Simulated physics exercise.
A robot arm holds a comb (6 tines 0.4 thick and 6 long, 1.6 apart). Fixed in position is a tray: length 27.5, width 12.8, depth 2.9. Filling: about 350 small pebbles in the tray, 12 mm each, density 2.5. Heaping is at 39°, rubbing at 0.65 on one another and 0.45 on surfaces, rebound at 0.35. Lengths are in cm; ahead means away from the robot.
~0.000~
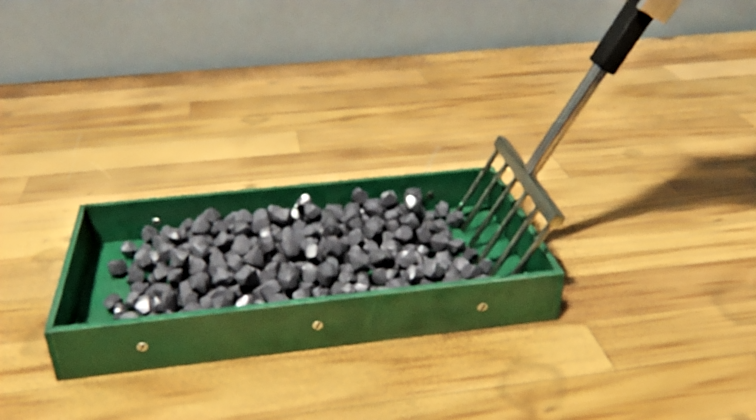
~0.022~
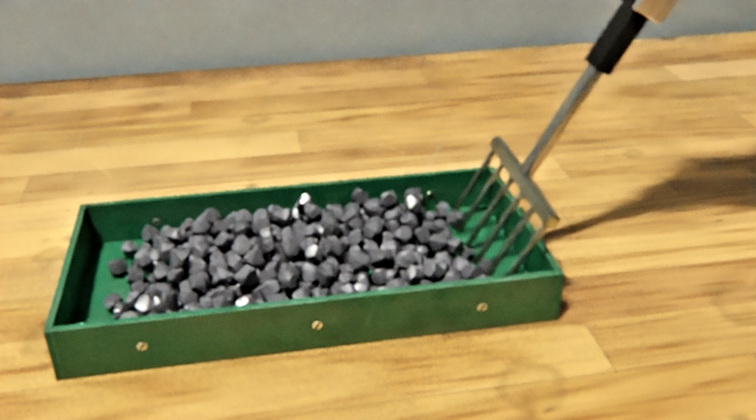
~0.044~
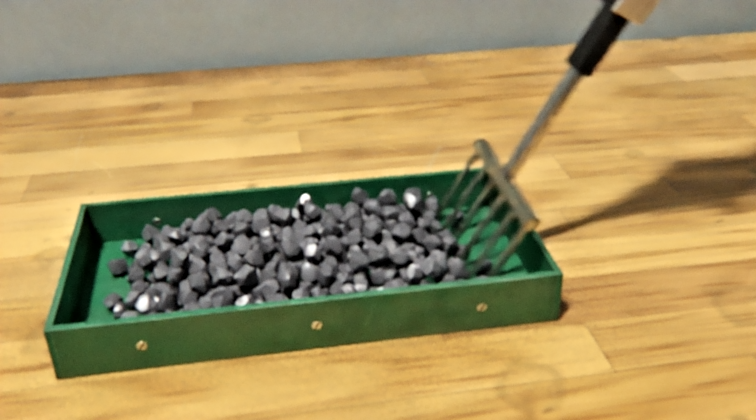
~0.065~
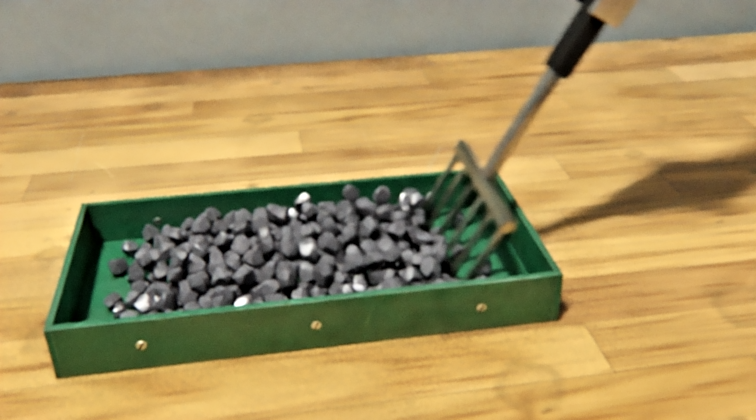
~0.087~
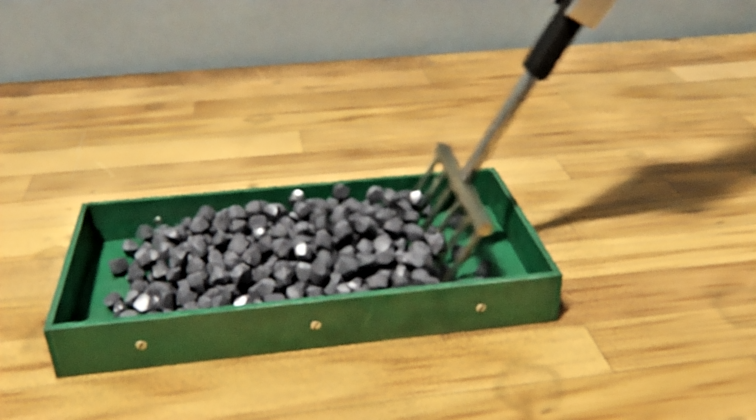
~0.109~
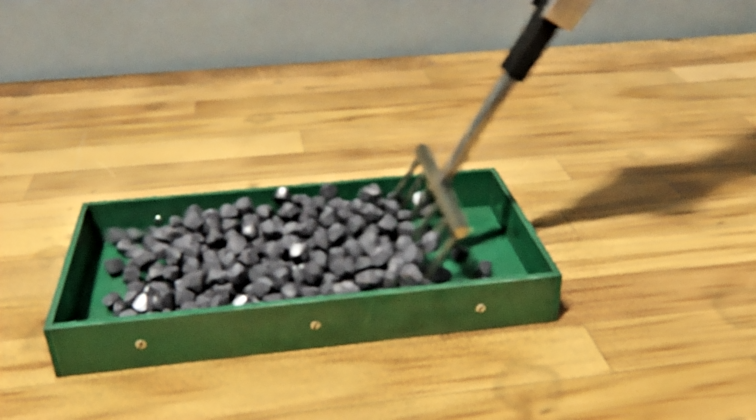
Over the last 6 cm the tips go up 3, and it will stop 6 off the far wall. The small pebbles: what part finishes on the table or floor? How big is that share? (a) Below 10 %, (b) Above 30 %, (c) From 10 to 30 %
c, from 10 to 30 %.
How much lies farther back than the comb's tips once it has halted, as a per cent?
Fraction behind tips: Near 35 in a hundred.
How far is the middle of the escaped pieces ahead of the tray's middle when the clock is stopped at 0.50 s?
Roughly 16 cm.
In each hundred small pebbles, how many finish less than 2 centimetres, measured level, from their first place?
Near 5 % of the pieces.
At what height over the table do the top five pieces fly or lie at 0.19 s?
I'd put them at some 5 centimetres up.
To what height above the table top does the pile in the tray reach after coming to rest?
Roughly 5.0 centimetres.
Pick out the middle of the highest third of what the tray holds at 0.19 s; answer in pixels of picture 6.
Around pixel (261, 242).
After 0.19 s, sloping 60°, highest piece 6 above the table; 347 in the tray.
After 0.26 s, sloping 60°, highest piece 9 above the table; 343 in the tray, 1 on the table or floor, 3 in flight or on the tool.
After 0.50 s, sloping 60°, highest piece 5 above the table; 292 in the tray, 47 on the table or floor, 8 in flight or on the tool.
After 1.20 s, sloping 60°, highest piece 5 above the table; 290 in the tray, 56 on the table or floor, 1 in flight or on the tool.
In the end, 290 in the tray, 56 on the table or floor, 1 in flight or on the tool. That is 16 % on the table or floor.
